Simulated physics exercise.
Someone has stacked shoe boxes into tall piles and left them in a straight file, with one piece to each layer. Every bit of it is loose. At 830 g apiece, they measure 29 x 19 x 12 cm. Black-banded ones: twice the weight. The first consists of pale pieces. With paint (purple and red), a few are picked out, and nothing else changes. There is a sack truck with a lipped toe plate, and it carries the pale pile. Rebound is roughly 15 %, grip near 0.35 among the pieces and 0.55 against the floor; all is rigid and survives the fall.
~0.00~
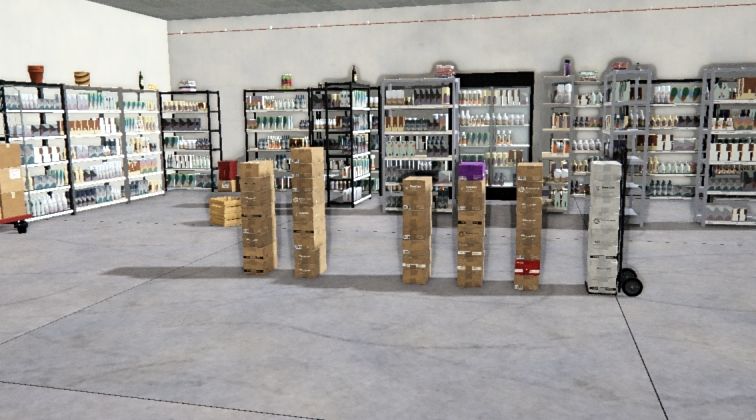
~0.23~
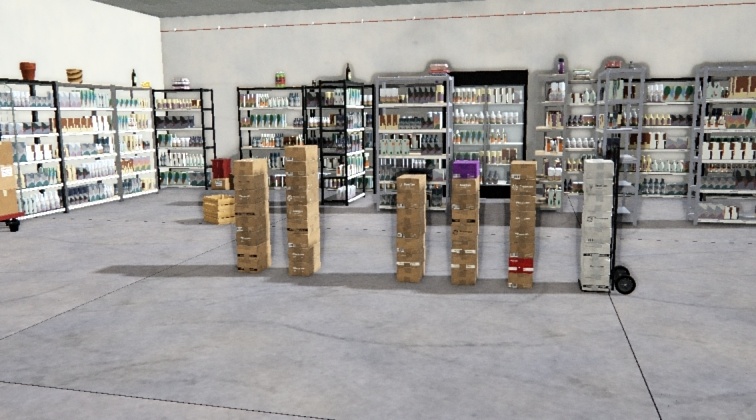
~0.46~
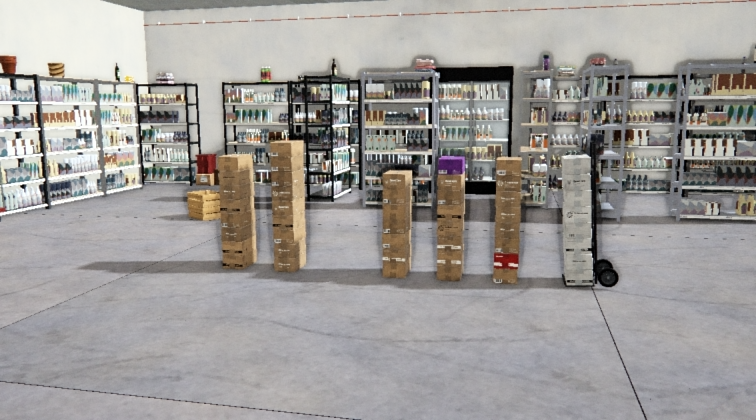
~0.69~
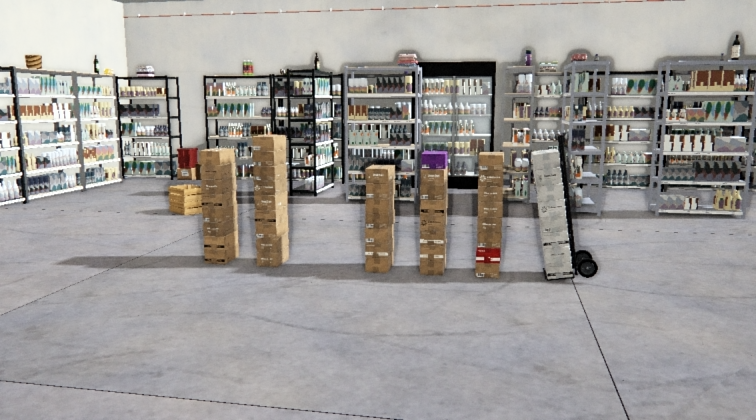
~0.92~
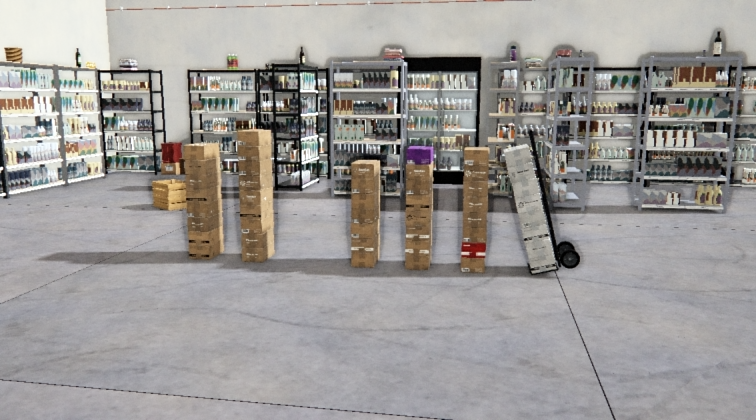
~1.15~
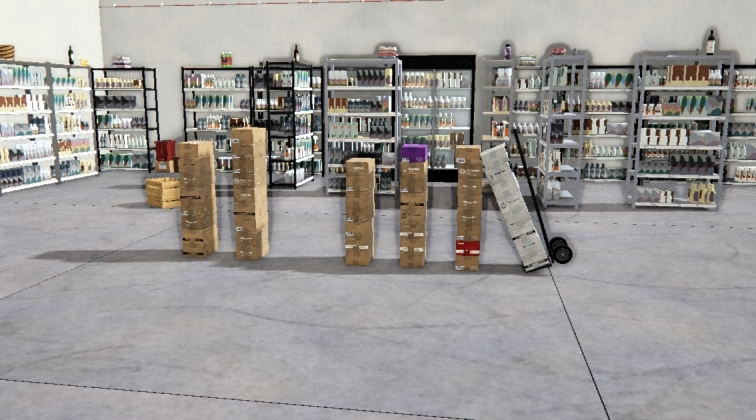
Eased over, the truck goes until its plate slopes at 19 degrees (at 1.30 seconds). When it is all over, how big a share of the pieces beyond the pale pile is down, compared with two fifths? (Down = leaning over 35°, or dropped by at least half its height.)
Higher than two fifths.
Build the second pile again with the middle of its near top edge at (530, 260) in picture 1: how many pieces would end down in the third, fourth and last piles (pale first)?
In that case third 7, fourth 7, last 7.
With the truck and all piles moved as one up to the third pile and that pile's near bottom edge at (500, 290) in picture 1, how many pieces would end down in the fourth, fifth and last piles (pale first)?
Pile by pile, fourth 6, fifth 8, last 7.
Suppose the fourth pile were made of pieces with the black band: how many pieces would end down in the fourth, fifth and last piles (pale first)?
Down per pile - fourth: 6, fifth: 8, last: 6.
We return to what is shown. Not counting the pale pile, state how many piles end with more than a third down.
Looks like 5 of them in total.
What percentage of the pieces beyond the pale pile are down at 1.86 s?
By then 0 per cent.
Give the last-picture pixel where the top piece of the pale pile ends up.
Somewhere about (405, 207).
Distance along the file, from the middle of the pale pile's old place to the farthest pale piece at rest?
About 105 cm along.
After 1.86 s, 8 of the pale pile down; none of the 40 other boxes down, 15 disturbed; red box leaning 21°; purple box leaning 3°.
After 2.48 s, 8 of the pale pile down; 17 of the 40 other boxes down; red box leaning 49°; purple box leaning 8°, 11 cm lower.
After 3.72 s, 8 of the pale pile down; 31 of the 40 other boxes down; red box leaning 50°, 39 mm lower; purple box leaning 24°, 55 cm lower.
At rest (5.0 s), 8 of the pale pile down; 37 of the 40 other boxes down; red box leaning 50°, 40 mm lower; purple box leaning 24°, 57 cm lower. That is 92 per cent. As the last picture would show them, middles, red box near (449, 248), purple box near (251, 217).
